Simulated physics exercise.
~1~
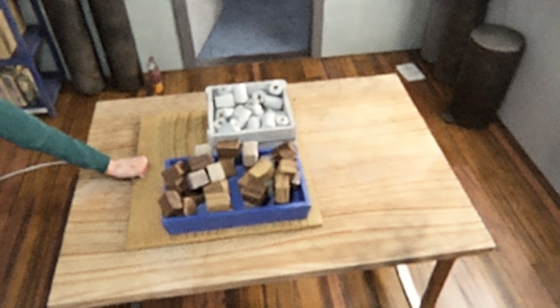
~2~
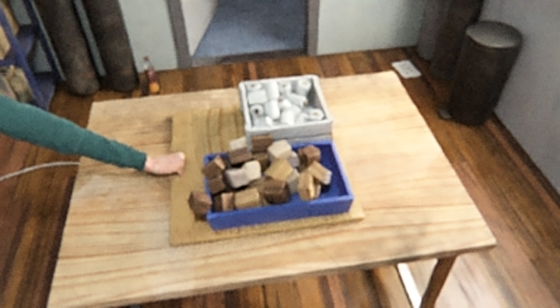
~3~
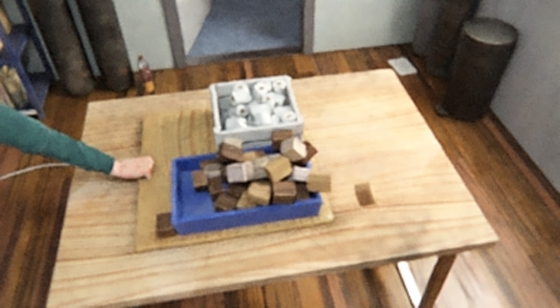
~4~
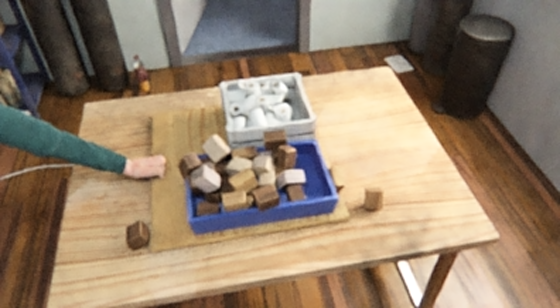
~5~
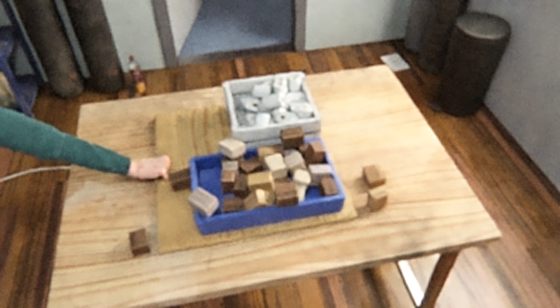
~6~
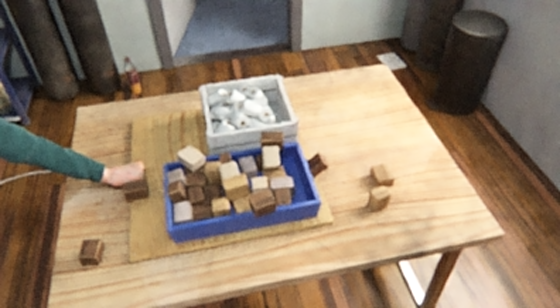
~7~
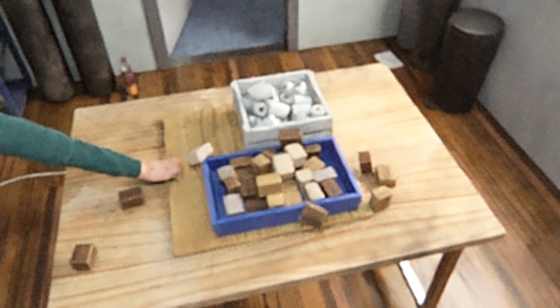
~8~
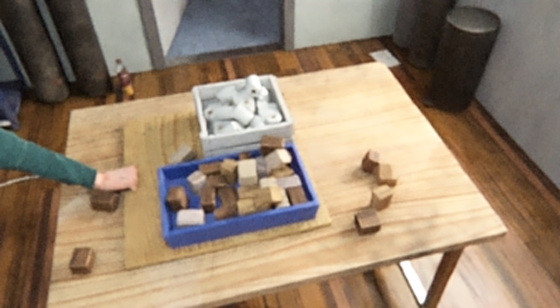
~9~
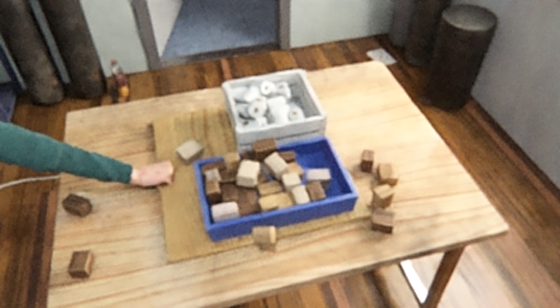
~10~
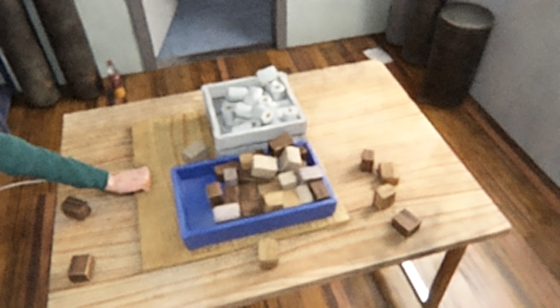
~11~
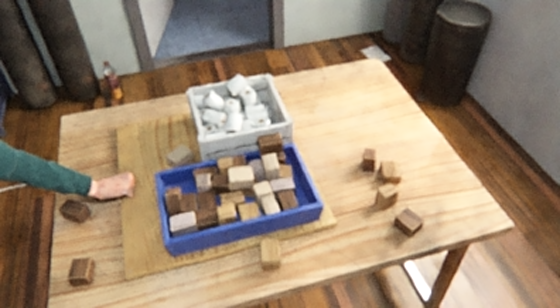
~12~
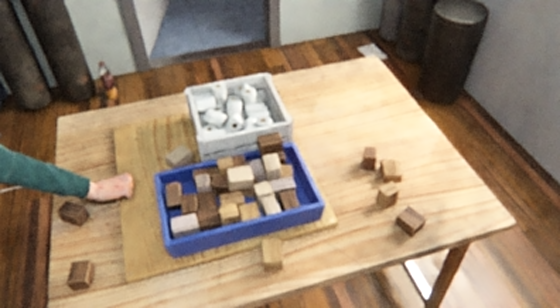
On a wooden table, a hand slid a board back and forth sideways with a white tote of paper rolls and a blue tote of wooden blocks on it, until several blocks lay scattered around it while the white tote kept its rolls.
